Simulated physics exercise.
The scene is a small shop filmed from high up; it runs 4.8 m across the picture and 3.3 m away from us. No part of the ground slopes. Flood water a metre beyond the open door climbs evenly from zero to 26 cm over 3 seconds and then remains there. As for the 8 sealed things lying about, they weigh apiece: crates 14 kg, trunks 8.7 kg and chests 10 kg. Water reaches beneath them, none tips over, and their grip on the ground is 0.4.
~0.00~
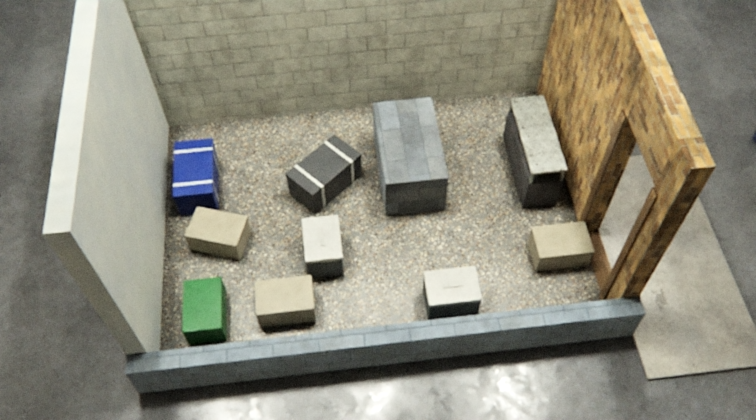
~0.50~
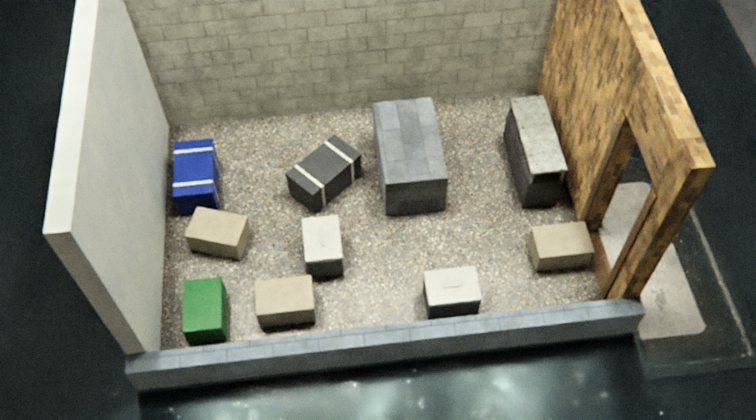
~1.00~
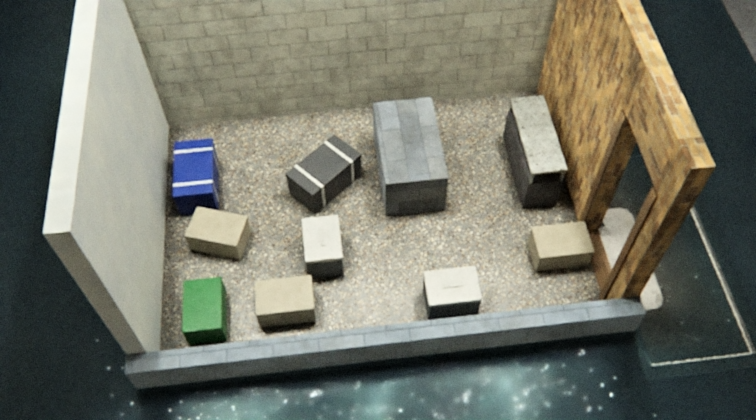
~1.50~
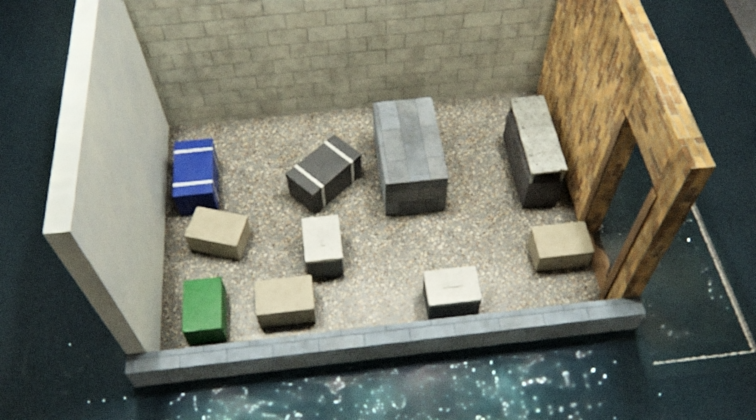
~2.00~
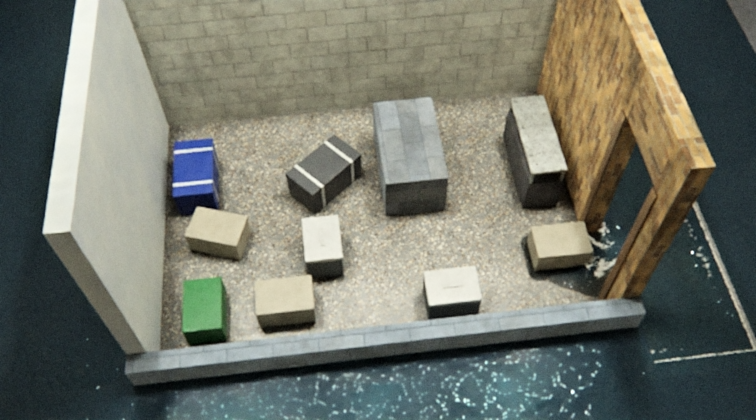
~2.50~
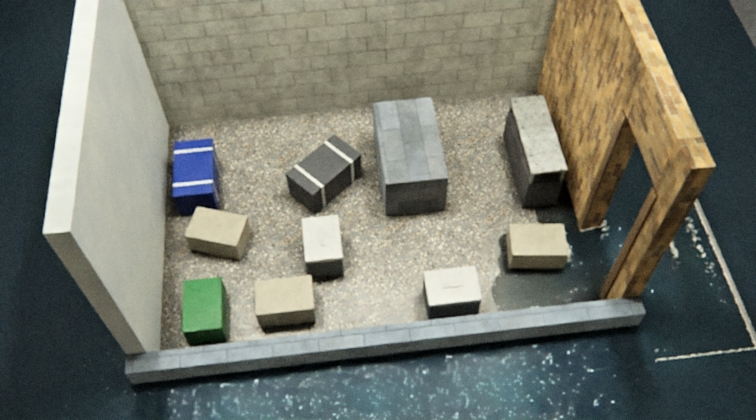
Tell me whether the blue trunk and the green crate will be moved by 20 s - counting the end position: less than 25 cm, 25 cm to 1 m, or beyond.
Blue trunk: A short shift. Green crate: A long trip.
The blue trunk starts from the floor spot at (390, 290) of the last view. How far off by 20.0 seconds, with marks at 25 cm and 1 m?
Looks like it is swept a long way.
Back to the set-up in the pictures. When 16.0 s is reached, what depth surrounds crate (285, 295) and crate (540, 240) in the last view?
Roughly 18 and 15 cm.
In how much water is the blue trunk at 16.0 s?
Close to 18 centimetres.
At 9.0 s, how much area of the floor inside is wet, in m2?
The covered patch comes to about 14 m2.
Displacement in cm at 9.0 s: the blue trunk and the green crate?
Close to 60 and 120 centimetres by then.
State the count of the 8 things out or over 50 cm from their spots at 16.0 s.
Count then: 8.
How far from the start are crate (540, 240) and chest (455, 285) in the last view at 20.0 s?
In turn: 350 cm, 250 cm.
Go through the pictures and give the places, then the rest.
In the first picture, the blue trunk at (193, 167), on the bottom; the green crate at (202, 304) rests on the ground; 0.0 m2 under water; 0 of 8 have shifted.
In the second picture, the blue trunk at (193, 167), on the bottom; the green crate at (202, 304), on the bottom; water covers 0.0 m2; 0 of 8 have shifted.
In the third picture, the blue trunk at (193, 167) rests on the ground; the green crate at (202, 304) rests on the ground; 0.0 m2 under water; 0 of 8 have shifted.
In the fourth picture, the blue trunk at (193, 167) rests on the ground; the green crate at (202, 304), on the bottom; water covers 0.0 m2; 0 of 8 have shifted.
In the fifth picture, the blue trunk at (193, 167), on the bottom; the green crate at (202, 304), on the bottom; 0.1 m2 under water; 0 of 8 have shifted.
In the sixth picture, the blue trunk at (193, 167) rests on the ground; the green crate at (202, 304) rests on the ground; 1.1 m2 under water; 1 of 8 have shifted.
After 4.0 s the blue trunk is near (193, 167), 0.0 m from its start, aground; the green crate is near (202, 304), 0.0 m from its start, aground; 0 afloat.
After 9.0 s the blue trunk is near (184, 123), 0.6 m from its start, afloat; the green crate is near (188, 206), 1.2 m from its start, afloat; 8 afloat.
After 16.0 s the blue trunk is near (205, 117), 0.6 m from its start, afloat; the green crate is near (221, 172), 1.6 m from its start, afloat; 8 afloat.
After 20.0 s the blue trunk is near (204, 115), 0.6 m from its start, afloat; the green crate is near (229, 169), 1.6 m from its start, afloat; 8 afloat.
